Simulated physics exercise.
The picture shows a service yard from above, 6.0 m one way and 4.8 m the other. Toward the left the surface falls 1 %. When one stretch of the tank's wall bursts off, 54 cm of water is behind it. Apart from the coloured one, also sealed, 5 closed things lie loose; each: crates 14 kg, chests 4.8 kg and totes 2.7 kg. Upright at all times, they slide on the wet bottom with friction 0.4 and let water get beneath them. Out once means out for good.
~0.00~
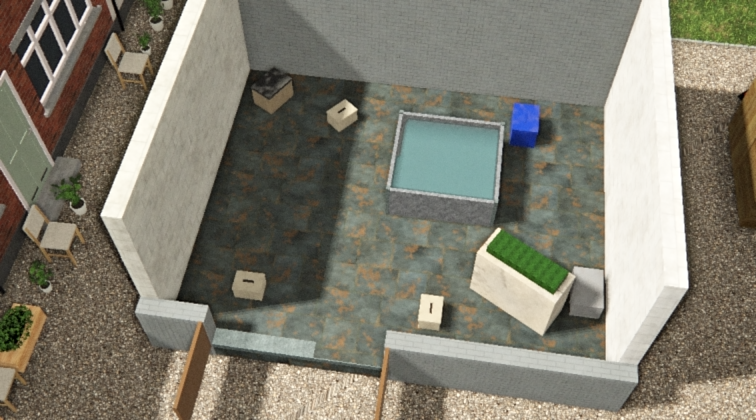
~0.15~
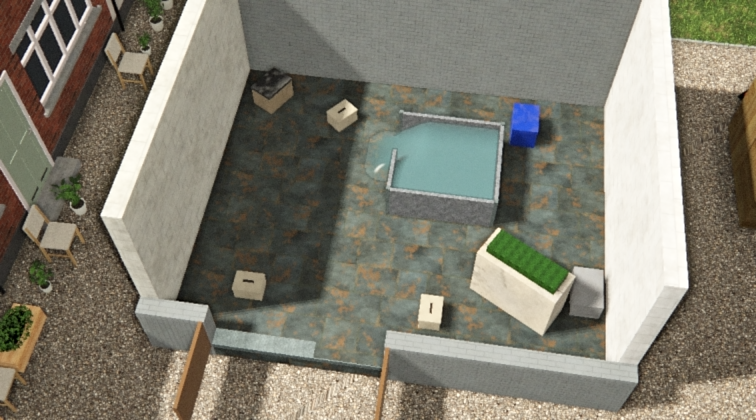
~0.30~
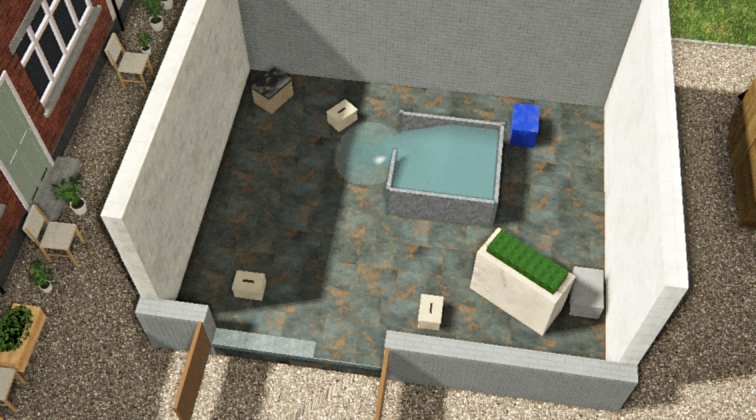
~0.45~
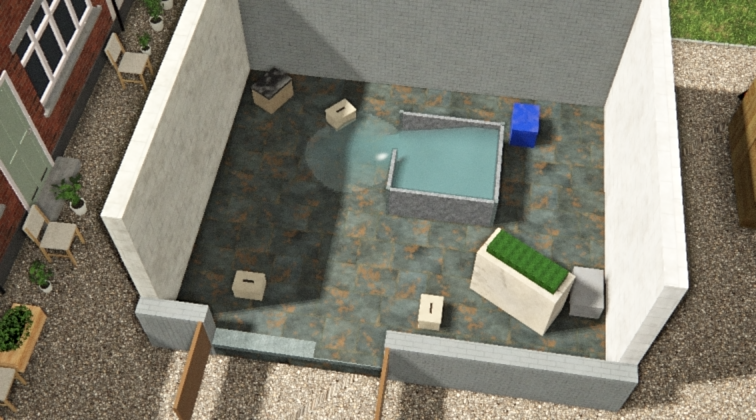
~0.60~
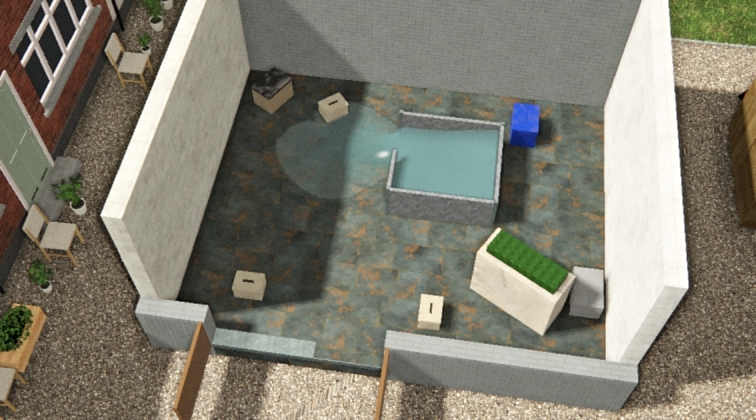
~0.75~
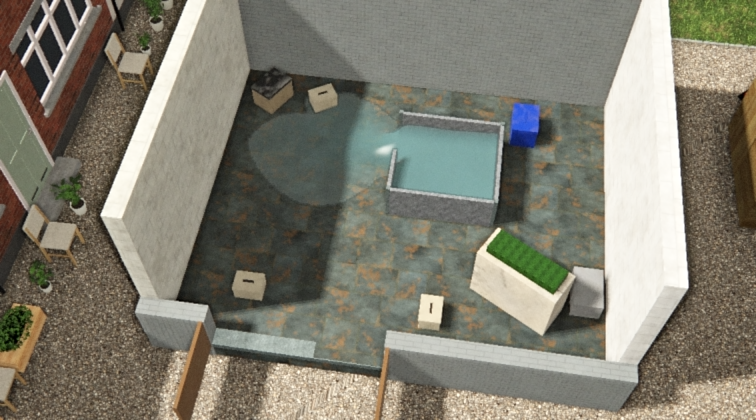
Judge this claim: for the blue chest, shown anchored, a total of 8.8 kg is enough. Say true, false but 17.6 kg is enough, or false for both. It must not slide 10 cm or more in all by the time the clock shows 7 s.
Low mass passes.
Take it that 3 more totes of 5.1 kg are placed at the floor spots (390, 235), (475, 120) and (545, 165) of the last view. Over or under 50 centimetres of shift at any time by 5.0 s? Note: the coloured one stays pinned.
First one stayed within, second stayed within, third stayed within.
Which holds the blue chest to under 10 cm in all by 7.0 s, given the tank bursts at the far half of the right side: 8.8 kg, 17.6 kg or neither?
Well, in that case neither one does it.
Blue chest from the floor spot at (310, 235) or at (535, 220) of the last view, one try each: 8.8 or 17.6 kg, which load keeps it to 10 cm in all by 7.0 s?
In turn: The lighter suffices; the lighter suffices.
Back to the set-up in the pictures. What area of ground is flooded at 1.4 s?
Flooded: Near 9.0 m2.
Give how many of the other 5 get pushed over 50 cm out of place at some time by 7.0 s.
2.
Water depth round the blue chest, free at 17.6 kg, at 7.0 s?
About 2 cm.
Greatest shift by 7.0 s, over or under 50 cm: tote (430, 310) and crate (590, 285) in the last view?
Result, in order - below threshold; below threshold.
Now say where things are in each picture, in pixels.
The blue chest at (526, 117), on the bottom; 2.1 m2 under water; 0 of 6 have shifted, in the first picture.
The blue chest at (526, 117), on the bottom; water covers 2.5 m2; 0 of 6 have shifted, in the second picture.
The blue chest at (526, 117) rests on the ground; water covers 3.1 m2; 0 of 6 have shifted, in the third picture.
The blue chest at (526, 117), on the bottom; 3.8 m2 under water; 0 of 6 have shifted, in the fourth picture.
The blue chest at (526, 117) rests on the ground; 4.7 m2 under water; 1 of 6 have shifted, in the fifth picture.
The blue chest at (526, 117), on the bottom; water covers 5.8 m2; 1 of 6 have shifted, in the sixth picture.
After 1.4 s the blue chest would be 0 cm from its start with 8.8 kg and 0 cm from its start with 17.6 kg; 0 cm of water round it then.
After 3.1 s the blue chest would be 0 cm from its start with 8.8 kg and 0 cm from its start with 17.6 kg; 0 cm of water round it then.
After 4.9 s the blue chest would be 0 cm from its start with 8.8 kg and 0 cm from its start with 17.6 kg; 0 cm of water round it then.
After 7.0 s the blue chest would be 0 cm from its start with 8.8 kg and 0 cm from its start with 17.6 kg; 2 cm of water round it then.
